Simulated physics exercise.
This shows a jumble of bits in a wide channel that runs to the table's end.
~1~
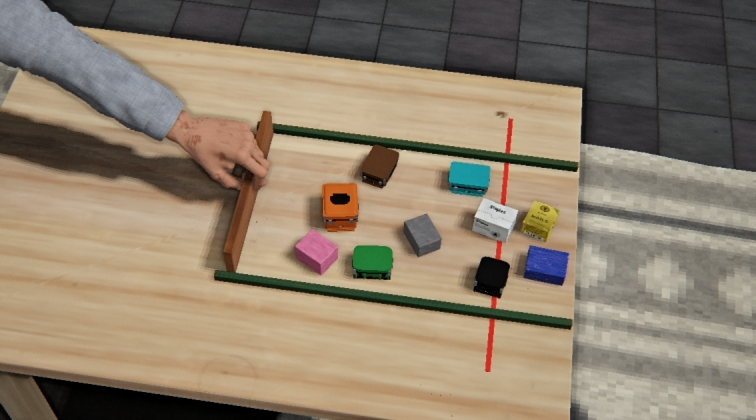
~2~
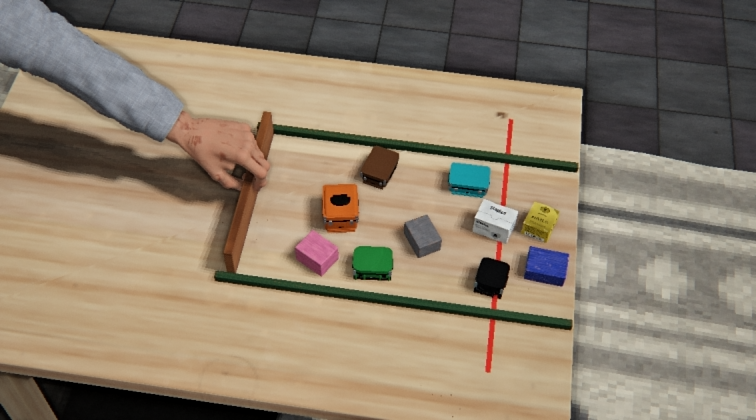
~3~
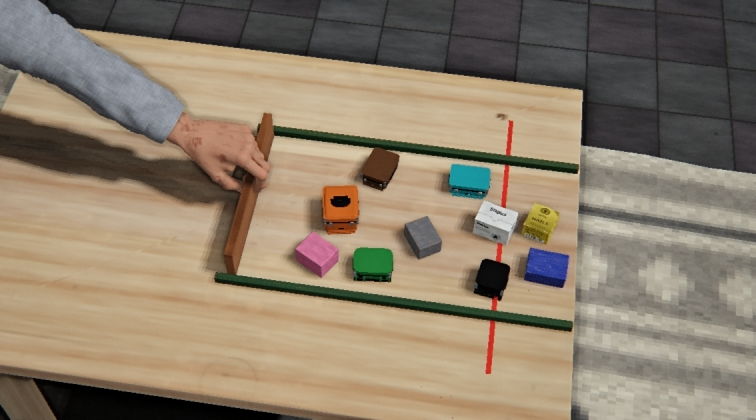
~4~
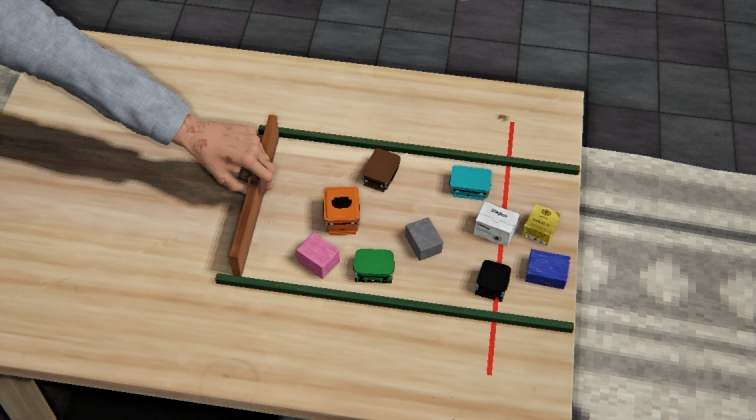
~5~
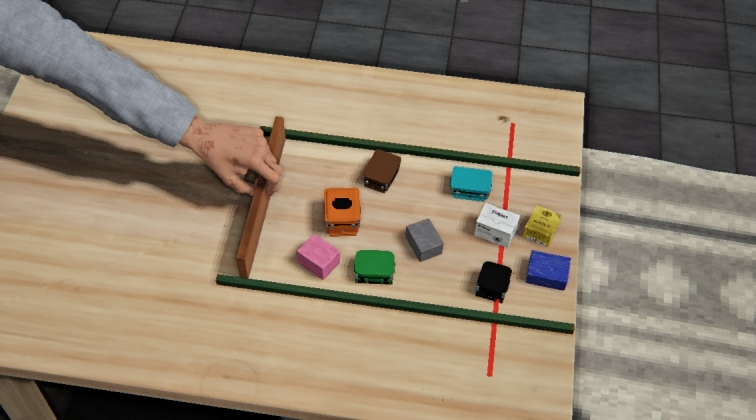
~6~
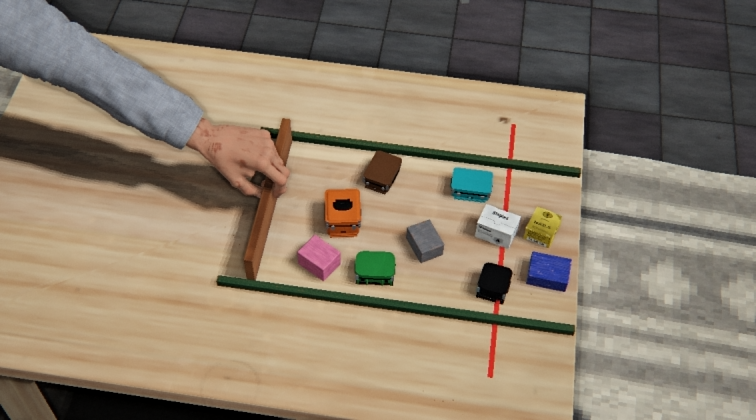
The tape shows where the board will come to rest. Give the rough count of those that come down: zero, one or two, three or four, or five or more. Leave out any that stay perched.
In the end the number that fall off is three or four.
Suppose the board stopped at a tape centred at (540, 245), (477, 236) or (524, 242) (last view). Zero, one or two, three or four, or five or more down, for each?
One after another: At least five; just one or two; either three or four.
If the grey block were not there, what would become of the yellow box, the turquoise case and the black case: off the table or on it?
The yellow box falls, the turquoise case does not fall, the black case comes down.
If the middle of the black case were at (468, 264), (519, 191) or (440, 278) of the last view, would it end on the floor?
The black case goes over; is lost; drops off.
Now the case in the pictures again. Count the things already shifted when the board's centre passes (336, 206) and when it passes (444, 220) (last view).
By then 3, and 9.
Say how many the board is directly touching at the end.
The number is 3.
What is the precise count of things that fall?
Fallen: 3.
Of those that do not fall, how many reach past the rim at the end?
That would be 0.
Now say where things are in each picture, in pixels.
Blue block (546, 266); yellow box (540, 221); black case (492, 278); board (250, 189); tape (500, 234), in the first picture.
Yellow box (540, 222); white box (495, 222), in the second picture.
Black case (492, 280); brown case (380, 170), in the third picture.
Blue block (548, 269); orange case (342, 210), in the fourth picture.
Yellow box (542, 226); pink block (319, 257), in the fifth picture.
Blue block (549, 272); yellow box (543, 227); black case (494, 283); board (269, 197); tape (503, 239), in the sixth picture.
Soon after, none off yet; blue block at rest near (549, 272); yellow box at rest near (543, 227); black case at rest near (494, 283).
Then, none off yet; blue block moved about its own width near (578, 271); yellow box moved a little near (553, 228); black case moved well along near (548, 293).
At rest, the number that fall off is three or four; fallen, black case, yellow box and blue block.
